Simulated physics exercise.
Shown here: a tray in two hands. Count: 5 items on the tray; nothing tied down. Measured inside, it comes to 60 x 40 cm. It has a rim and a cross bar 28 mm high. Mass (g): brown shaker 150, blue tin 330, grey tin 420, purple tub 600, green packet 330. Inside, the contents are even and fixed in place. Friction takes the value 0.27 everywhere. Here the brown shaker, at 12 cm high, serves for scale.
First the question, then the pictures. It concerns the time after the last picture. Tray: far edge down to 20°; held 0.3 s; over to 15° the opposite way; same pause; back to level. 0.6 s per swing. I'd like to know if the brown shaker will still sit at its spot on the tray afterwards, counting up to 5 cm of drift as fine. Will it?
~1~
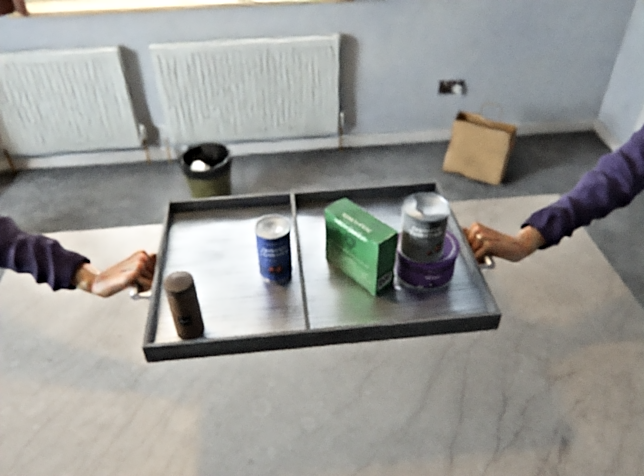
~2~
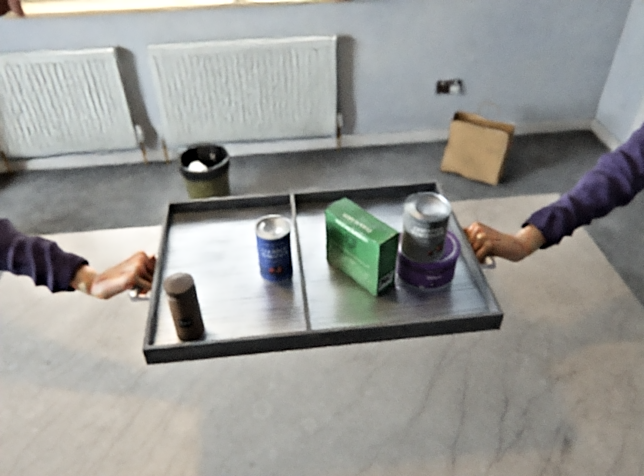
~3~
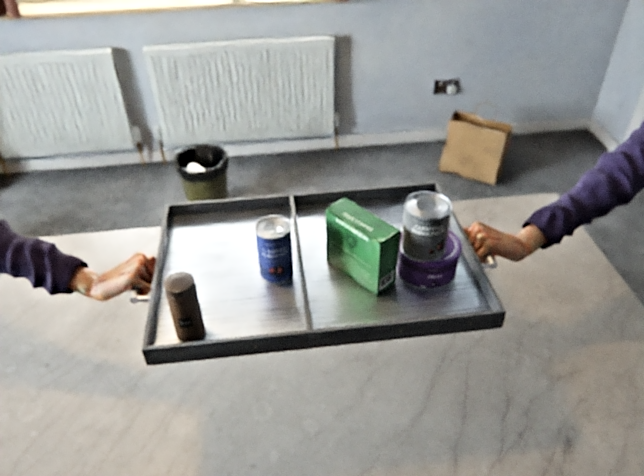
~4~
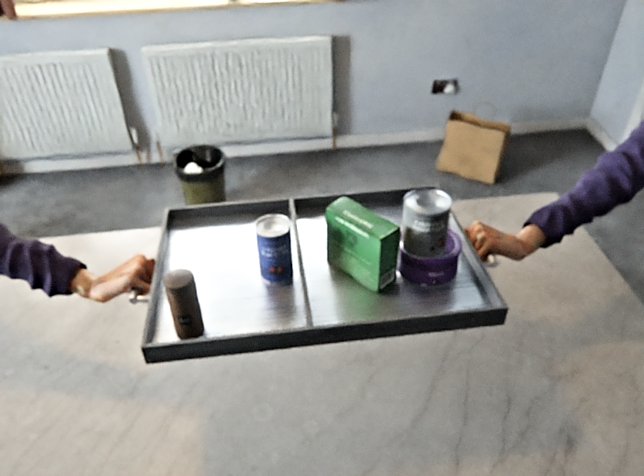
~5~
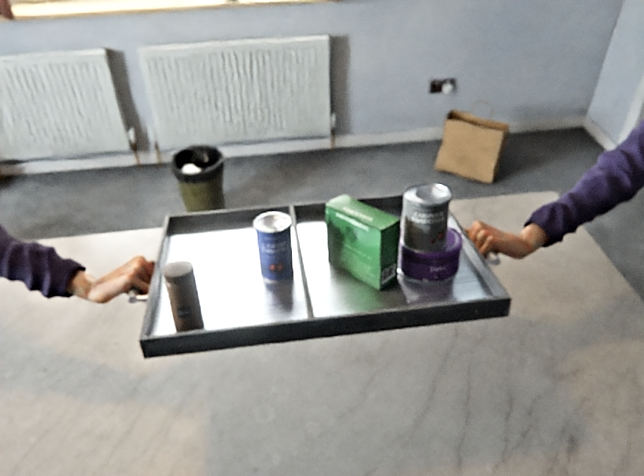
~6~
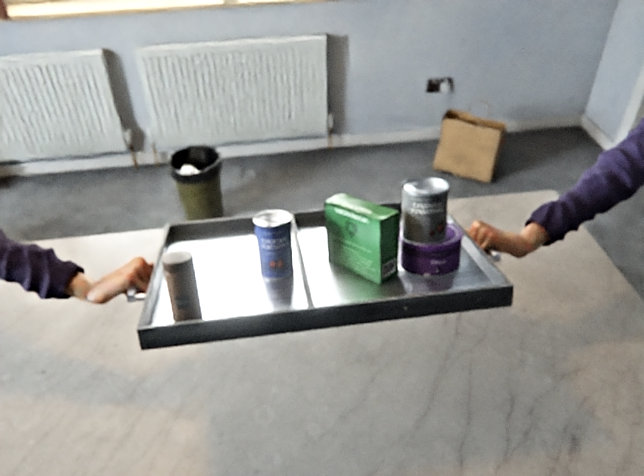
No - it breaks away.
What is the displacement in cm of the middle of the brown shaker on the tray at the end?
It ends about 28 centimetres from where it started.
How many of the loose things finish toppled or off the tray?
Total: 1.
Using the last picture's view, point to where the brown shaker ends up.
About (192, 211).
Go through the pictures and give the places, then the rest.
Tray level; brown shaker (185, 306); blue tin (274, 249), in the first frame.
Tray level; green packet (360, 247), in the second frame.
Tray at 1°, far edge down; blue tin (275, 250); grey tin (425, 227), in the third frame.
Tray at 4°, far edge down; purple tub (428, 255); green packet (361, 245), in the fourth frame.
Tray at 9°, far edge down; blue tin (275, 248); grey tin (425, 218), in the fifth frame.
Tray at 15°, far edge down; brown shaker (183, 289); purple tub (429, 248), in the sixth frame.
Then, 0.40 s later than the last frame, tray at 20°, far edge down; brown shaker 7 cm from its spot near (186, 264); grey tin 8 cm from its spot; green packet 7 cm from its spot.
Then, 0.60 s later than the last frame, tray at 19°, far edge down; brown shaker 16 cm from its spot near (190, 246); grey tin 18 cm from its spot; green packet 15 cm from its spot.
Then, 0.80 s later than the last frame, tray at 5°, far edge down; grey tin now off the tray; brown shaker 27 cm from its spot near (192, 216); blue tin rocked 4° off its seat.
Then, 1.40 s later than the last frame, tray at 15°, near edge down; brown shaker 30 cm from its spot near (189, 197); blue tin 17 cm from its spot; purple tub 18 cm from its spot.
When it is over, off the tray, grey tin; not toppled but over 5 cm from the start, brown shaker, blue tin, purple tub and green packet. In the last view, brown shaker near (192, 211).
